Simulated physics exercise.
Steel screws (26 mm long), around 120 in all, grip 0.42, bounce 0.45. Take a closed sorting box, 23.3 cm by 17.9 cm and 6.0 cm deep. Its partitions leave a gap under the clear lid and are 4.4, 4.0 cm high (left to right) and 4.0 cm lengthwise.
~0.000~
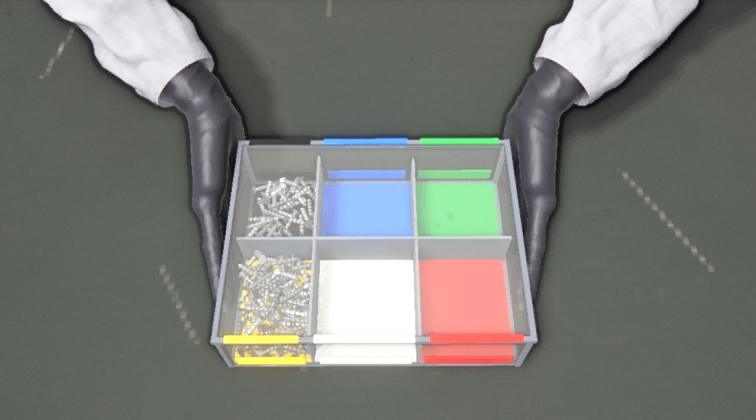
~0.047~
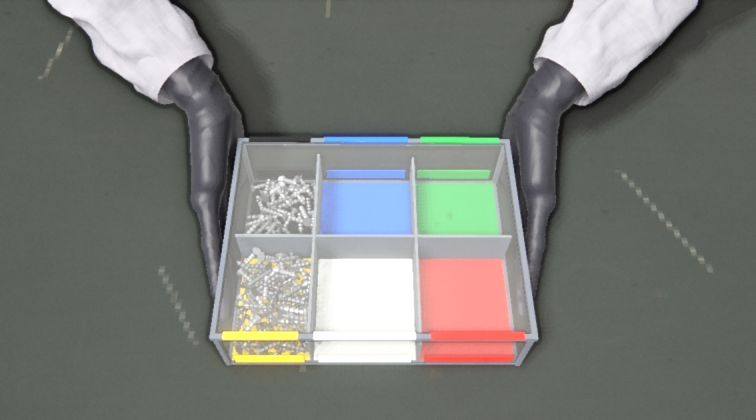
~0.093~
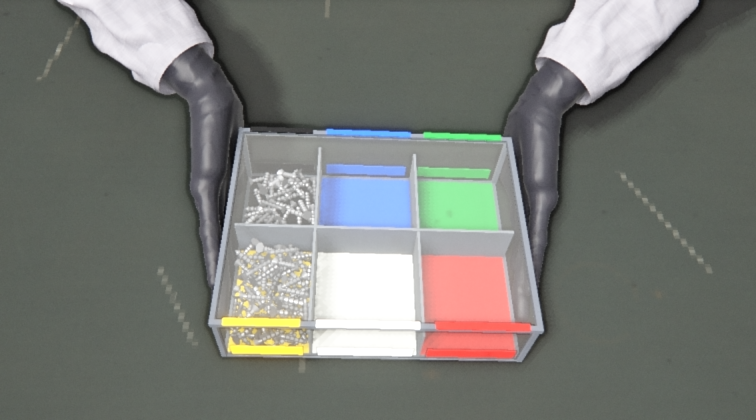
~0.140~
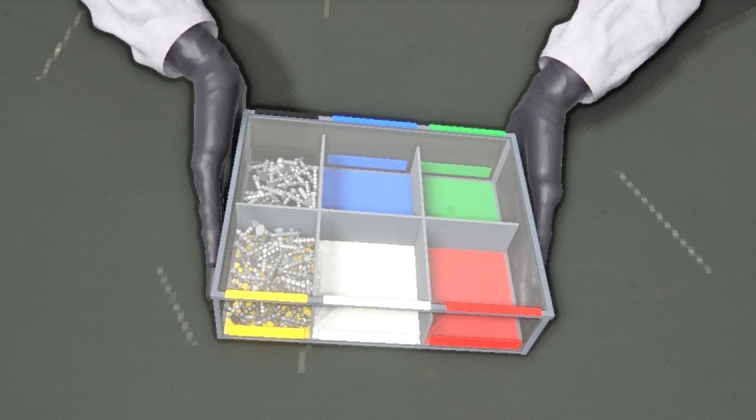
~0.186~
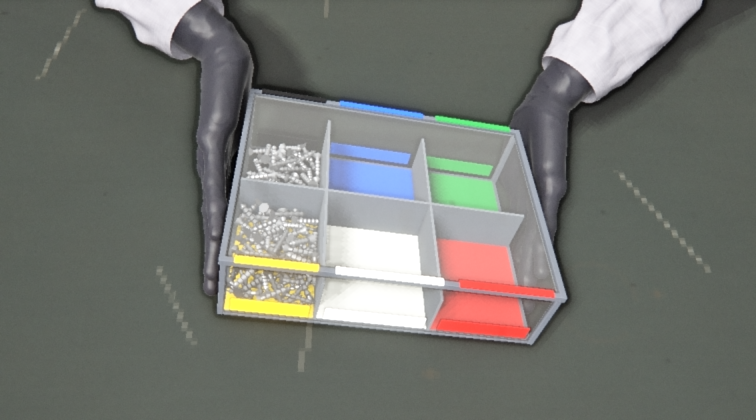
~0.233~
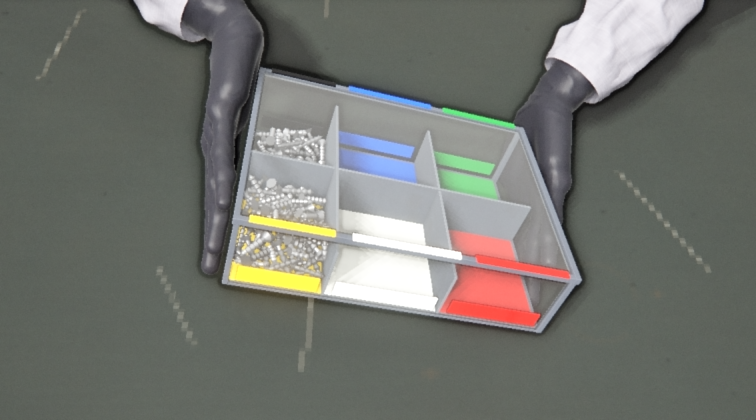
Two black-gloved hands tilt a clear-lidded sorting box, its screws staying in the left compartments.
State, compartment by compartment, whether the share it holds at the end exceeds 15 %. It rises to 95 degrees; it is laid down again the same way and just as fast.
Red: Does not exceed; blue: Does not exceed; green: Does not exceed; yellow: Exceeds; white: Does not exceed; black: Exceeds.
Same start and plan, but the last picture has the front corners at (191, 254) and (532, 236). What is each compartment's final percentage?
By the end red holds 0%, blue holds 0%, green holds 0%, yellow holds 35%, white holds 0% and black holds 65%.
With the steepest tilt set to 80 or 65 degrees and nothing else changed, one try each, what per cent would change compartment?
Roughly 20 percent, then roughly 5 percent.
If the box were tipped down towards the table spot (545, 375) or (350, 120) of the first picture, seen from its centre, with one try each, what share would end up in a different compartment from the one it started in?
The share comes to about 20 in a hundred, then about 25 in a hundred.
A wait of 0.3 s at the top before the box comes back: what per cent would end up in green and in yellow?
That would leave green with 10 percent and yellow with 50 percent.
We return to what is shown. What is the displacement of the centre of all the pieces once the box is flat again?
3.5 cm, roughly.
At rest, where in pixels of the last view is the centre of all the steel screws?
Roughly pixel (292, 263).
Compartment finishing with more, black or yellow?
Yellow compartment.
After 0.85 s, tilt 94 degrees; yellow 60 %, black 35 %.
After 1.27 s, tilt 39 degrees; blue 5 %, green 5 %, yellow 50 %, black 35 %.
After 1.76 s, tilt 0 degrees; blue 5 %, green 5 %, yellow 50 %, black 35 %.
In the end, at 2.1 s, red 0 %, blue 5 %, green 5 %, yellow 50 %, white 0 %, black 35 %.
